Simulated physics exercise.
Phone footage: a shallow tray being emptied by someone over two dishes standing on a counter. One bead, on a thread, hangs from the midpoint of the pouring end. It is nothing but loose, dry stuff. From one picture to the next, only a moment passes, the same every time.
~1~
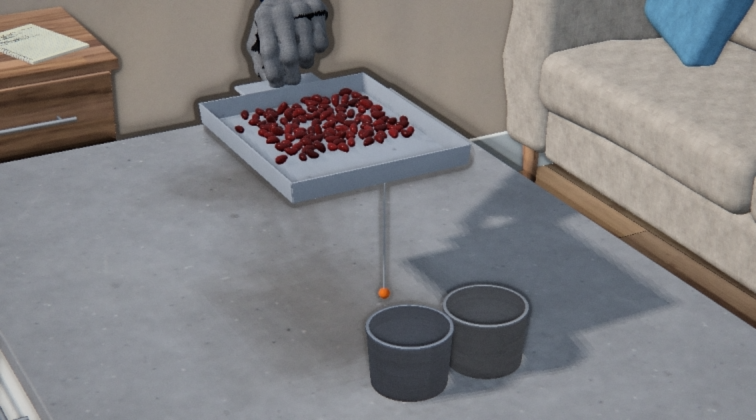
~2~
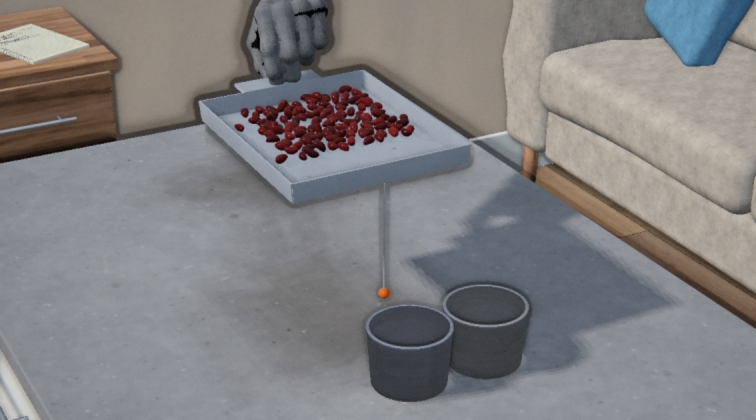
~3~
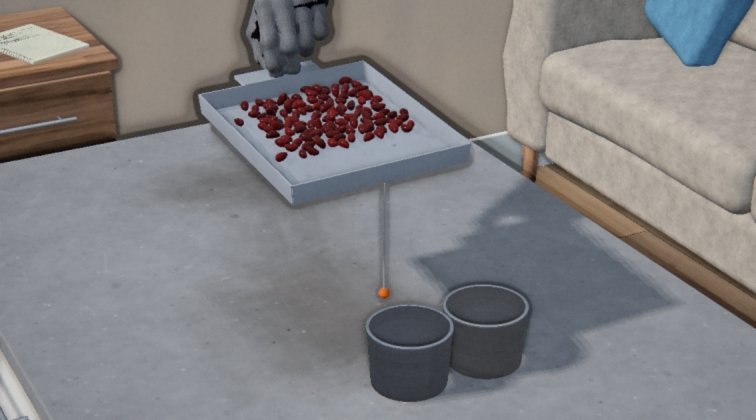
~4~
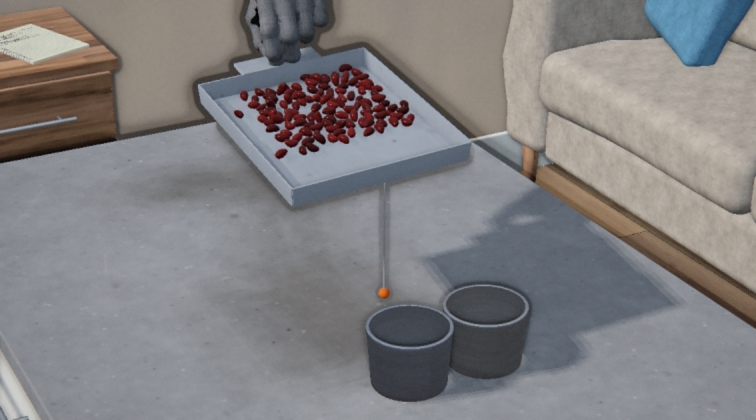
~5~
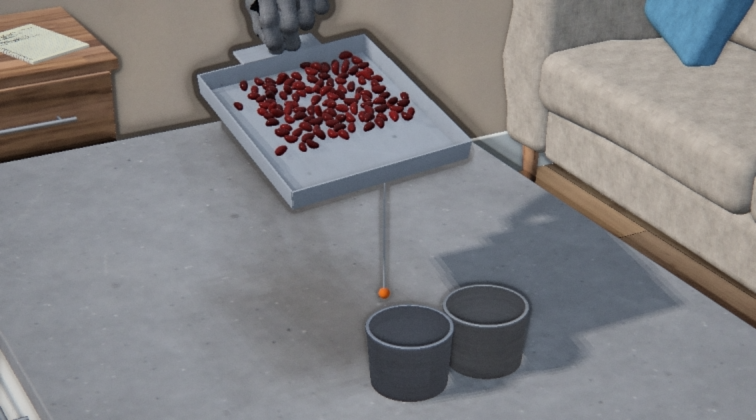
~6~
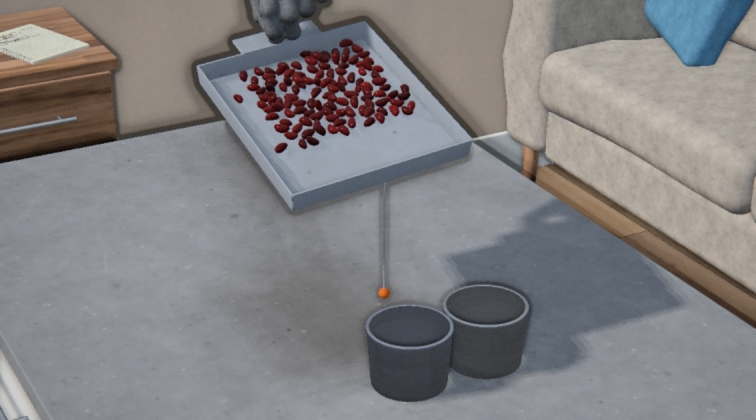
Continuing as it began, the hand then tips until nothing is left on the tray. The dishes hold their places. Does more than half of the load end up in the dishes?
No.
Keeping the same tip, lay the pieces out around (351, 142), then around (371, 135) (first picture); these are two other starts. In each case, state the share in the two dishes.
Roughly 20 and 30 percent, in that order.
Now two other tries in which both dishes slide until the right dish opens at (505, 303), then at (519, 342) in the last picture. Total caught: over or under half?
Well, a minority share the first time and a minority share the next.
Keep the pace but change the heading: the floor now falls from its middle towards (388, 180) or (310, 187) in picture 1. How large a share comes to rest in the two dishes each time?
I'd put it at some 70 % and then some 0 %.
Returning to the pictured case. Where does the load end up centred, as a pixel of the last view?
Close to (319, 402), more or less.
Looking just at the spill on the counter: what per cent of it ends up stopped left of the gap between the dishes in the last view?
I'd guess close to 100 %.
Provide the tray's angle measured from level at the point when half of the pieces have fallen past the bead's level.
Around 110° of tilt.
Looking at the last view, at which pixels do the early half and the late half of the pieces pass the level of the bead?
(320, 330) for the early half, (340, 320) for the late half.
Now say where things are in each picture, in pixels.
The first picture shows corners of the pouring end near (292, 182) and (468, 144), level; middle of the load near (329, 125), kidney beans; left dish near (430, 368); right dish near (507, 346); bead on its thread near (384, 293).
The second picture shows corners of the pouring end near (293, 183) and (468, 144), level; middle of the load near (329, 124).
The third picture shows corners of the pouring end near (293, 185) and (468, 143), tipped barely, lowest at the left corner; middle of the load near (329, 118).
The fourth picture shows corners of the pouring end near (293, 188) and (469, 141), tipped a little, lowest at the left corner; middle of the load near (329, 110).
The fifth picture shows corners of the pouring end near (293, 191) and (469, 140), tipped a little, lowest at the left corner; middle of the load near (329, 103).
The sixth picture shows corners of the pouring end near (293, 194) and (469, 139), tipped clearly, lowest at the left corner; middle of the load near (329, 95); left dish near (430, 368); right dish near (507, 346).
Shortly afterwards, tray tipped steeply; the whole lot on the tray.
Next, tray tipped right over; the bulk on the tray; only a few in the left dish; near a quarter outside both; a little in the air.
Some moments later, tray tipped past a quarter turn; a little in the left dish; the bulk outside both.
In the end, tray tipped past a quarter turn; a little in the left dish; none at all in the right dish; the bulk outside both.
